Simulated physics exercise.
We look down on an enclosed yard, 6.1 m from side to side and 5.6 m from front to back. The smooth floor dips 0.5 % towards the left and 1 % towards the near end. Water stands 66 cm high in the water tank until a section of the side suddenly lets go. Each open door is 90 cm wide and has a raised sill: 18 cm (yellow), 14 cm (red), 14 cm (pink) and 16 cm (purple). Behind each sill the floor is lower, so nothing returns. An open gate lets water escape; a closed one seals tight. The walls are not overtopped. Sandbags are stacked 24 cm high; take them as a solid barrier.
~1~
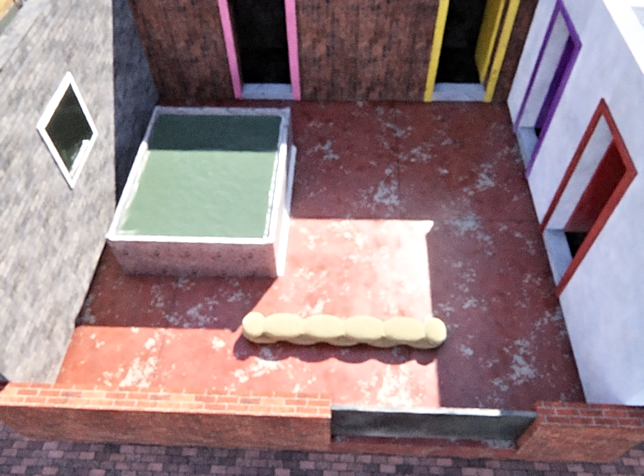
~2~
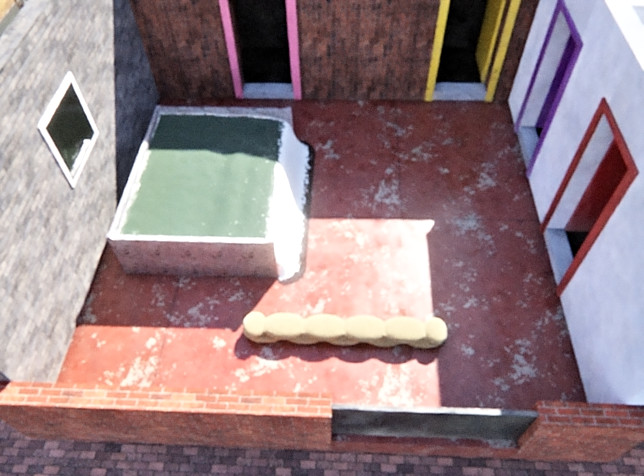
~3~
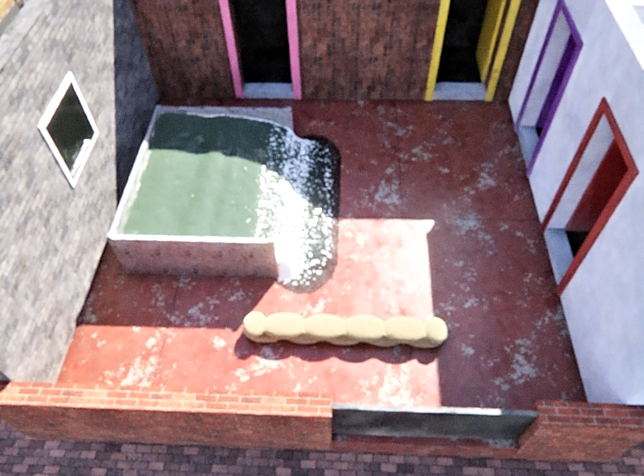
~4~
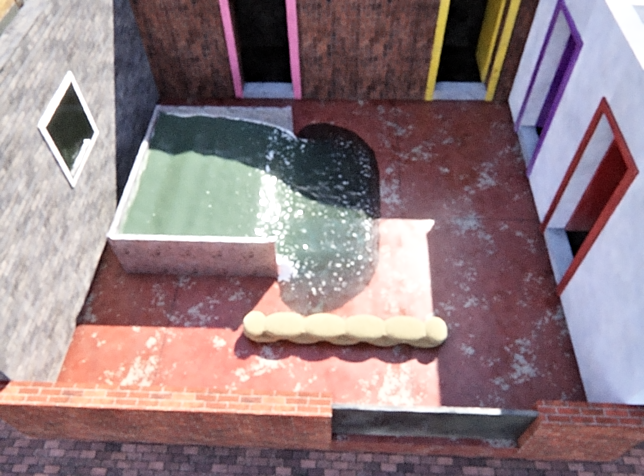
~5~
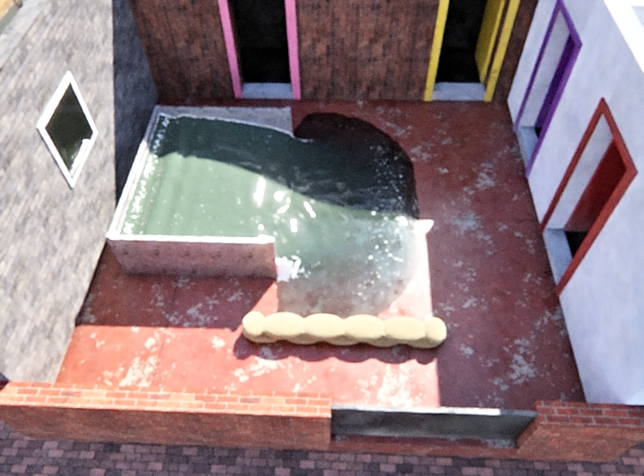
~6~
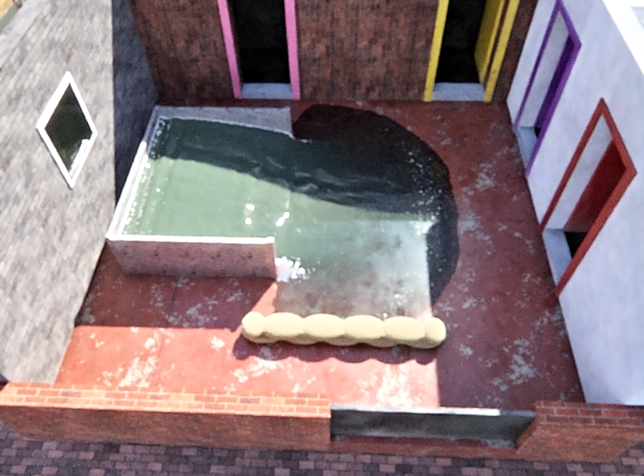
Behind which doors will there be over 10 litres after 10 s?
The water let in: At the yellow door it exceeds the limit; at the red door it exceeds the limit; at the pink door it keeps below the limit; at the purple door it exceeds the limit.
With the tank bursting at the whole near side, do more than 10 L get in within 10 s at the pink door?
Against that limit: Pink not over.
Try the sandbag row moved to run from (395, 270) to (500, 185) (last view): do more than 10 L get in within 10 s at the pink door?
Against that limit: Pink not over.
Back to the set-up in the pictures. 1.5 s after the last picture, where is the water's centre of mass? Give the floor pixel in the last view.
Near (355, 208).
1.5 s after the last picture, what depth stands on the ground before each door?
Depths in cm: Yellow 12, red 34, pink 0, purple 29.
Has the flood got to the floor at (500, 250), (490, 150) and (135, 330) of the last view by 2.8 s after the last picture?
In that order: Under water, flooded, dry.
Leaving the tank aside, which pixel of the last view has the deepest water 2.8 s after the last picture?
Near (580, 428).
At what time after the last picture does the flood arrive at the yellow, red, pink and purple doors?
Yellow 0.6 s, red 0.3 s, pink 3.8 s, purple 0.4 s.
Then, 0.7 s after the last picture water covers 50 % of the floor and is deepest (32 cm) near (526, 213); yellow door 2 cm at the sill, 0 L in, red door 25 cm at the sill, 10 L in, pink door not reached, purple door 23 cm at the sill, 0 L in.
Then, 1.5 s after the last picture water covers 55 % of the floor and is deepest (37 cm) near (533, 299); yellow door 12 cm at the sill, 0 L in, red door 34 cm at the sill, 81 L in, pink door not reached, purple door 29 cm at the sill, 26 L in.
Then, 2.8 s after the last picture water covers 65 % of the floor and is deepest (33 cm) near (580, 428); yellow door 22 cm at the sill, 21 L in, red door 23 cm at the sill, 188 L in, pink door not reached, purple door 24 cm at the sill, 82 L in.
Then, 5.3 s after the last picture water covers 90 % of the floor and is deepest (26 cm) near (62, 409); yellow door 9 cm at the sill, 27 L in, red door 12 cm at the sill, 209 L in, pink door 6 cm at the sill, 0 L in, purple door 9 cm at the sill, 96 L in.
Then, 9.3 s after the last picture water covers 95 % of the floor and is deepest (22 cm) near (94, 276); yellow door 2 cm at the sill, 28 L in, red door 6 cm at the sill, 209 L in, pink door 9 cm at the sill, 0 L in, purple door 5 cm at the sill, 96 L in.
